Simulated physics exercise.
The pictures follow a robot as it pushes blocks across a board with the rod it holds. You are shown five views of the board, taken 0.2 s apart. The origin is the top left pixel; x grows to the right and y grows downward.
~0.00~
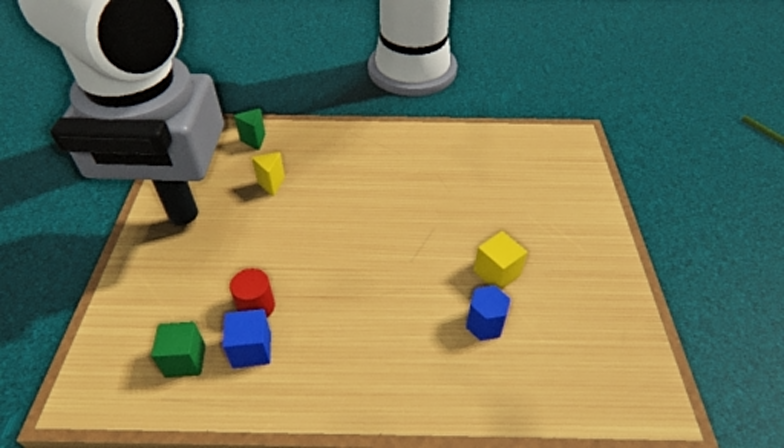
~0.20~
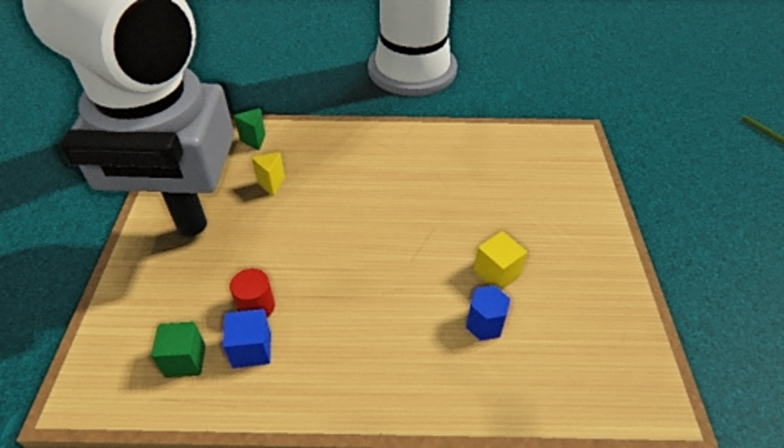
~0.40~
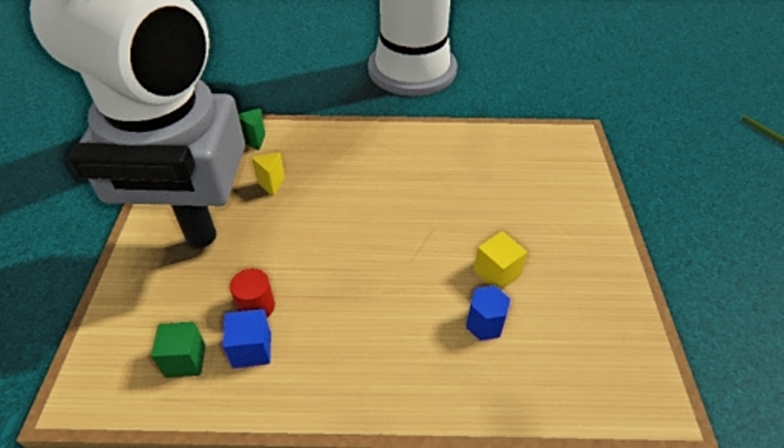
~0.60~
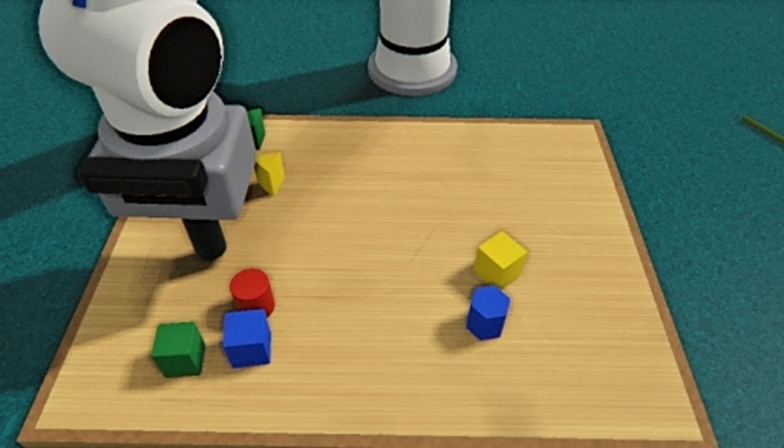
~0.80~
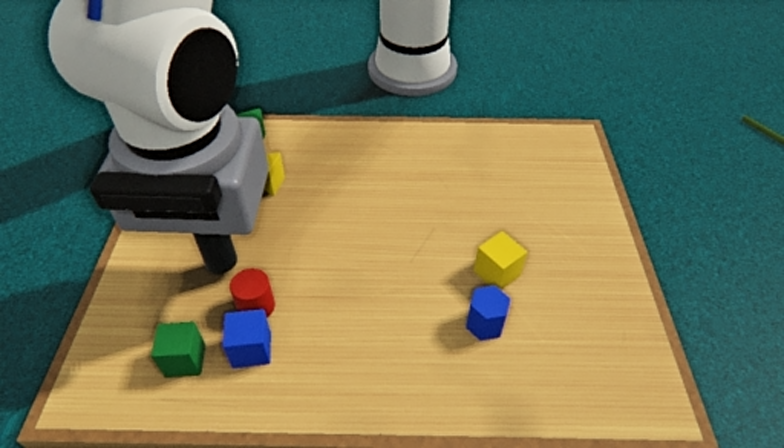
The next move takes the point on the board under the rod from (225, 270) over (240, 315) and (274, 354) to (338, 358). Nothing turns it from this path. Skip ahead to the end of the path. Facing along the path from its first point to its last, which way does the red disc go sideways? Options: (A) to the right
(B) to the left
I choose B.
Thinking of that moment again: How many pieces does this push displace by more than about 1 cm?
I'm going with two.
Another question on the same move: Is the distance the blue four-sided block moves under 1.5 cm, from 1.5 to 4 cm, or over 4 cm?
The answer here is over 4 cm.
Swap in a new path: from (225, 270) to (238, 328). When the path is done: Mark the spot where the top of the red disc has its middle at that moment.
Top centre: (268, 298).
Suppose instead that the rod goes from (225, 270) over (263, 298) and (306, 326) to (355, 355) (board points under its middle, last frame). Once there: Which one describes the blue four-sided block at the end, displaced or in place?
The blue four-sided block moves.
What follows on the original path. One third of the way, rod (238, 308); blue four-sided block (246, 331), turned 20° clockwise; red disc (268, 298).
Two thirds of the way, rod (273, 347); blue four-sided block (273, 374), turned 40° clockwise; red disc (299, 308).
At the end, rod (337, 351); green four-sided block unmoved; blue four-sided block (277, 377), turned 55° clockwise; red disc (321, 302).
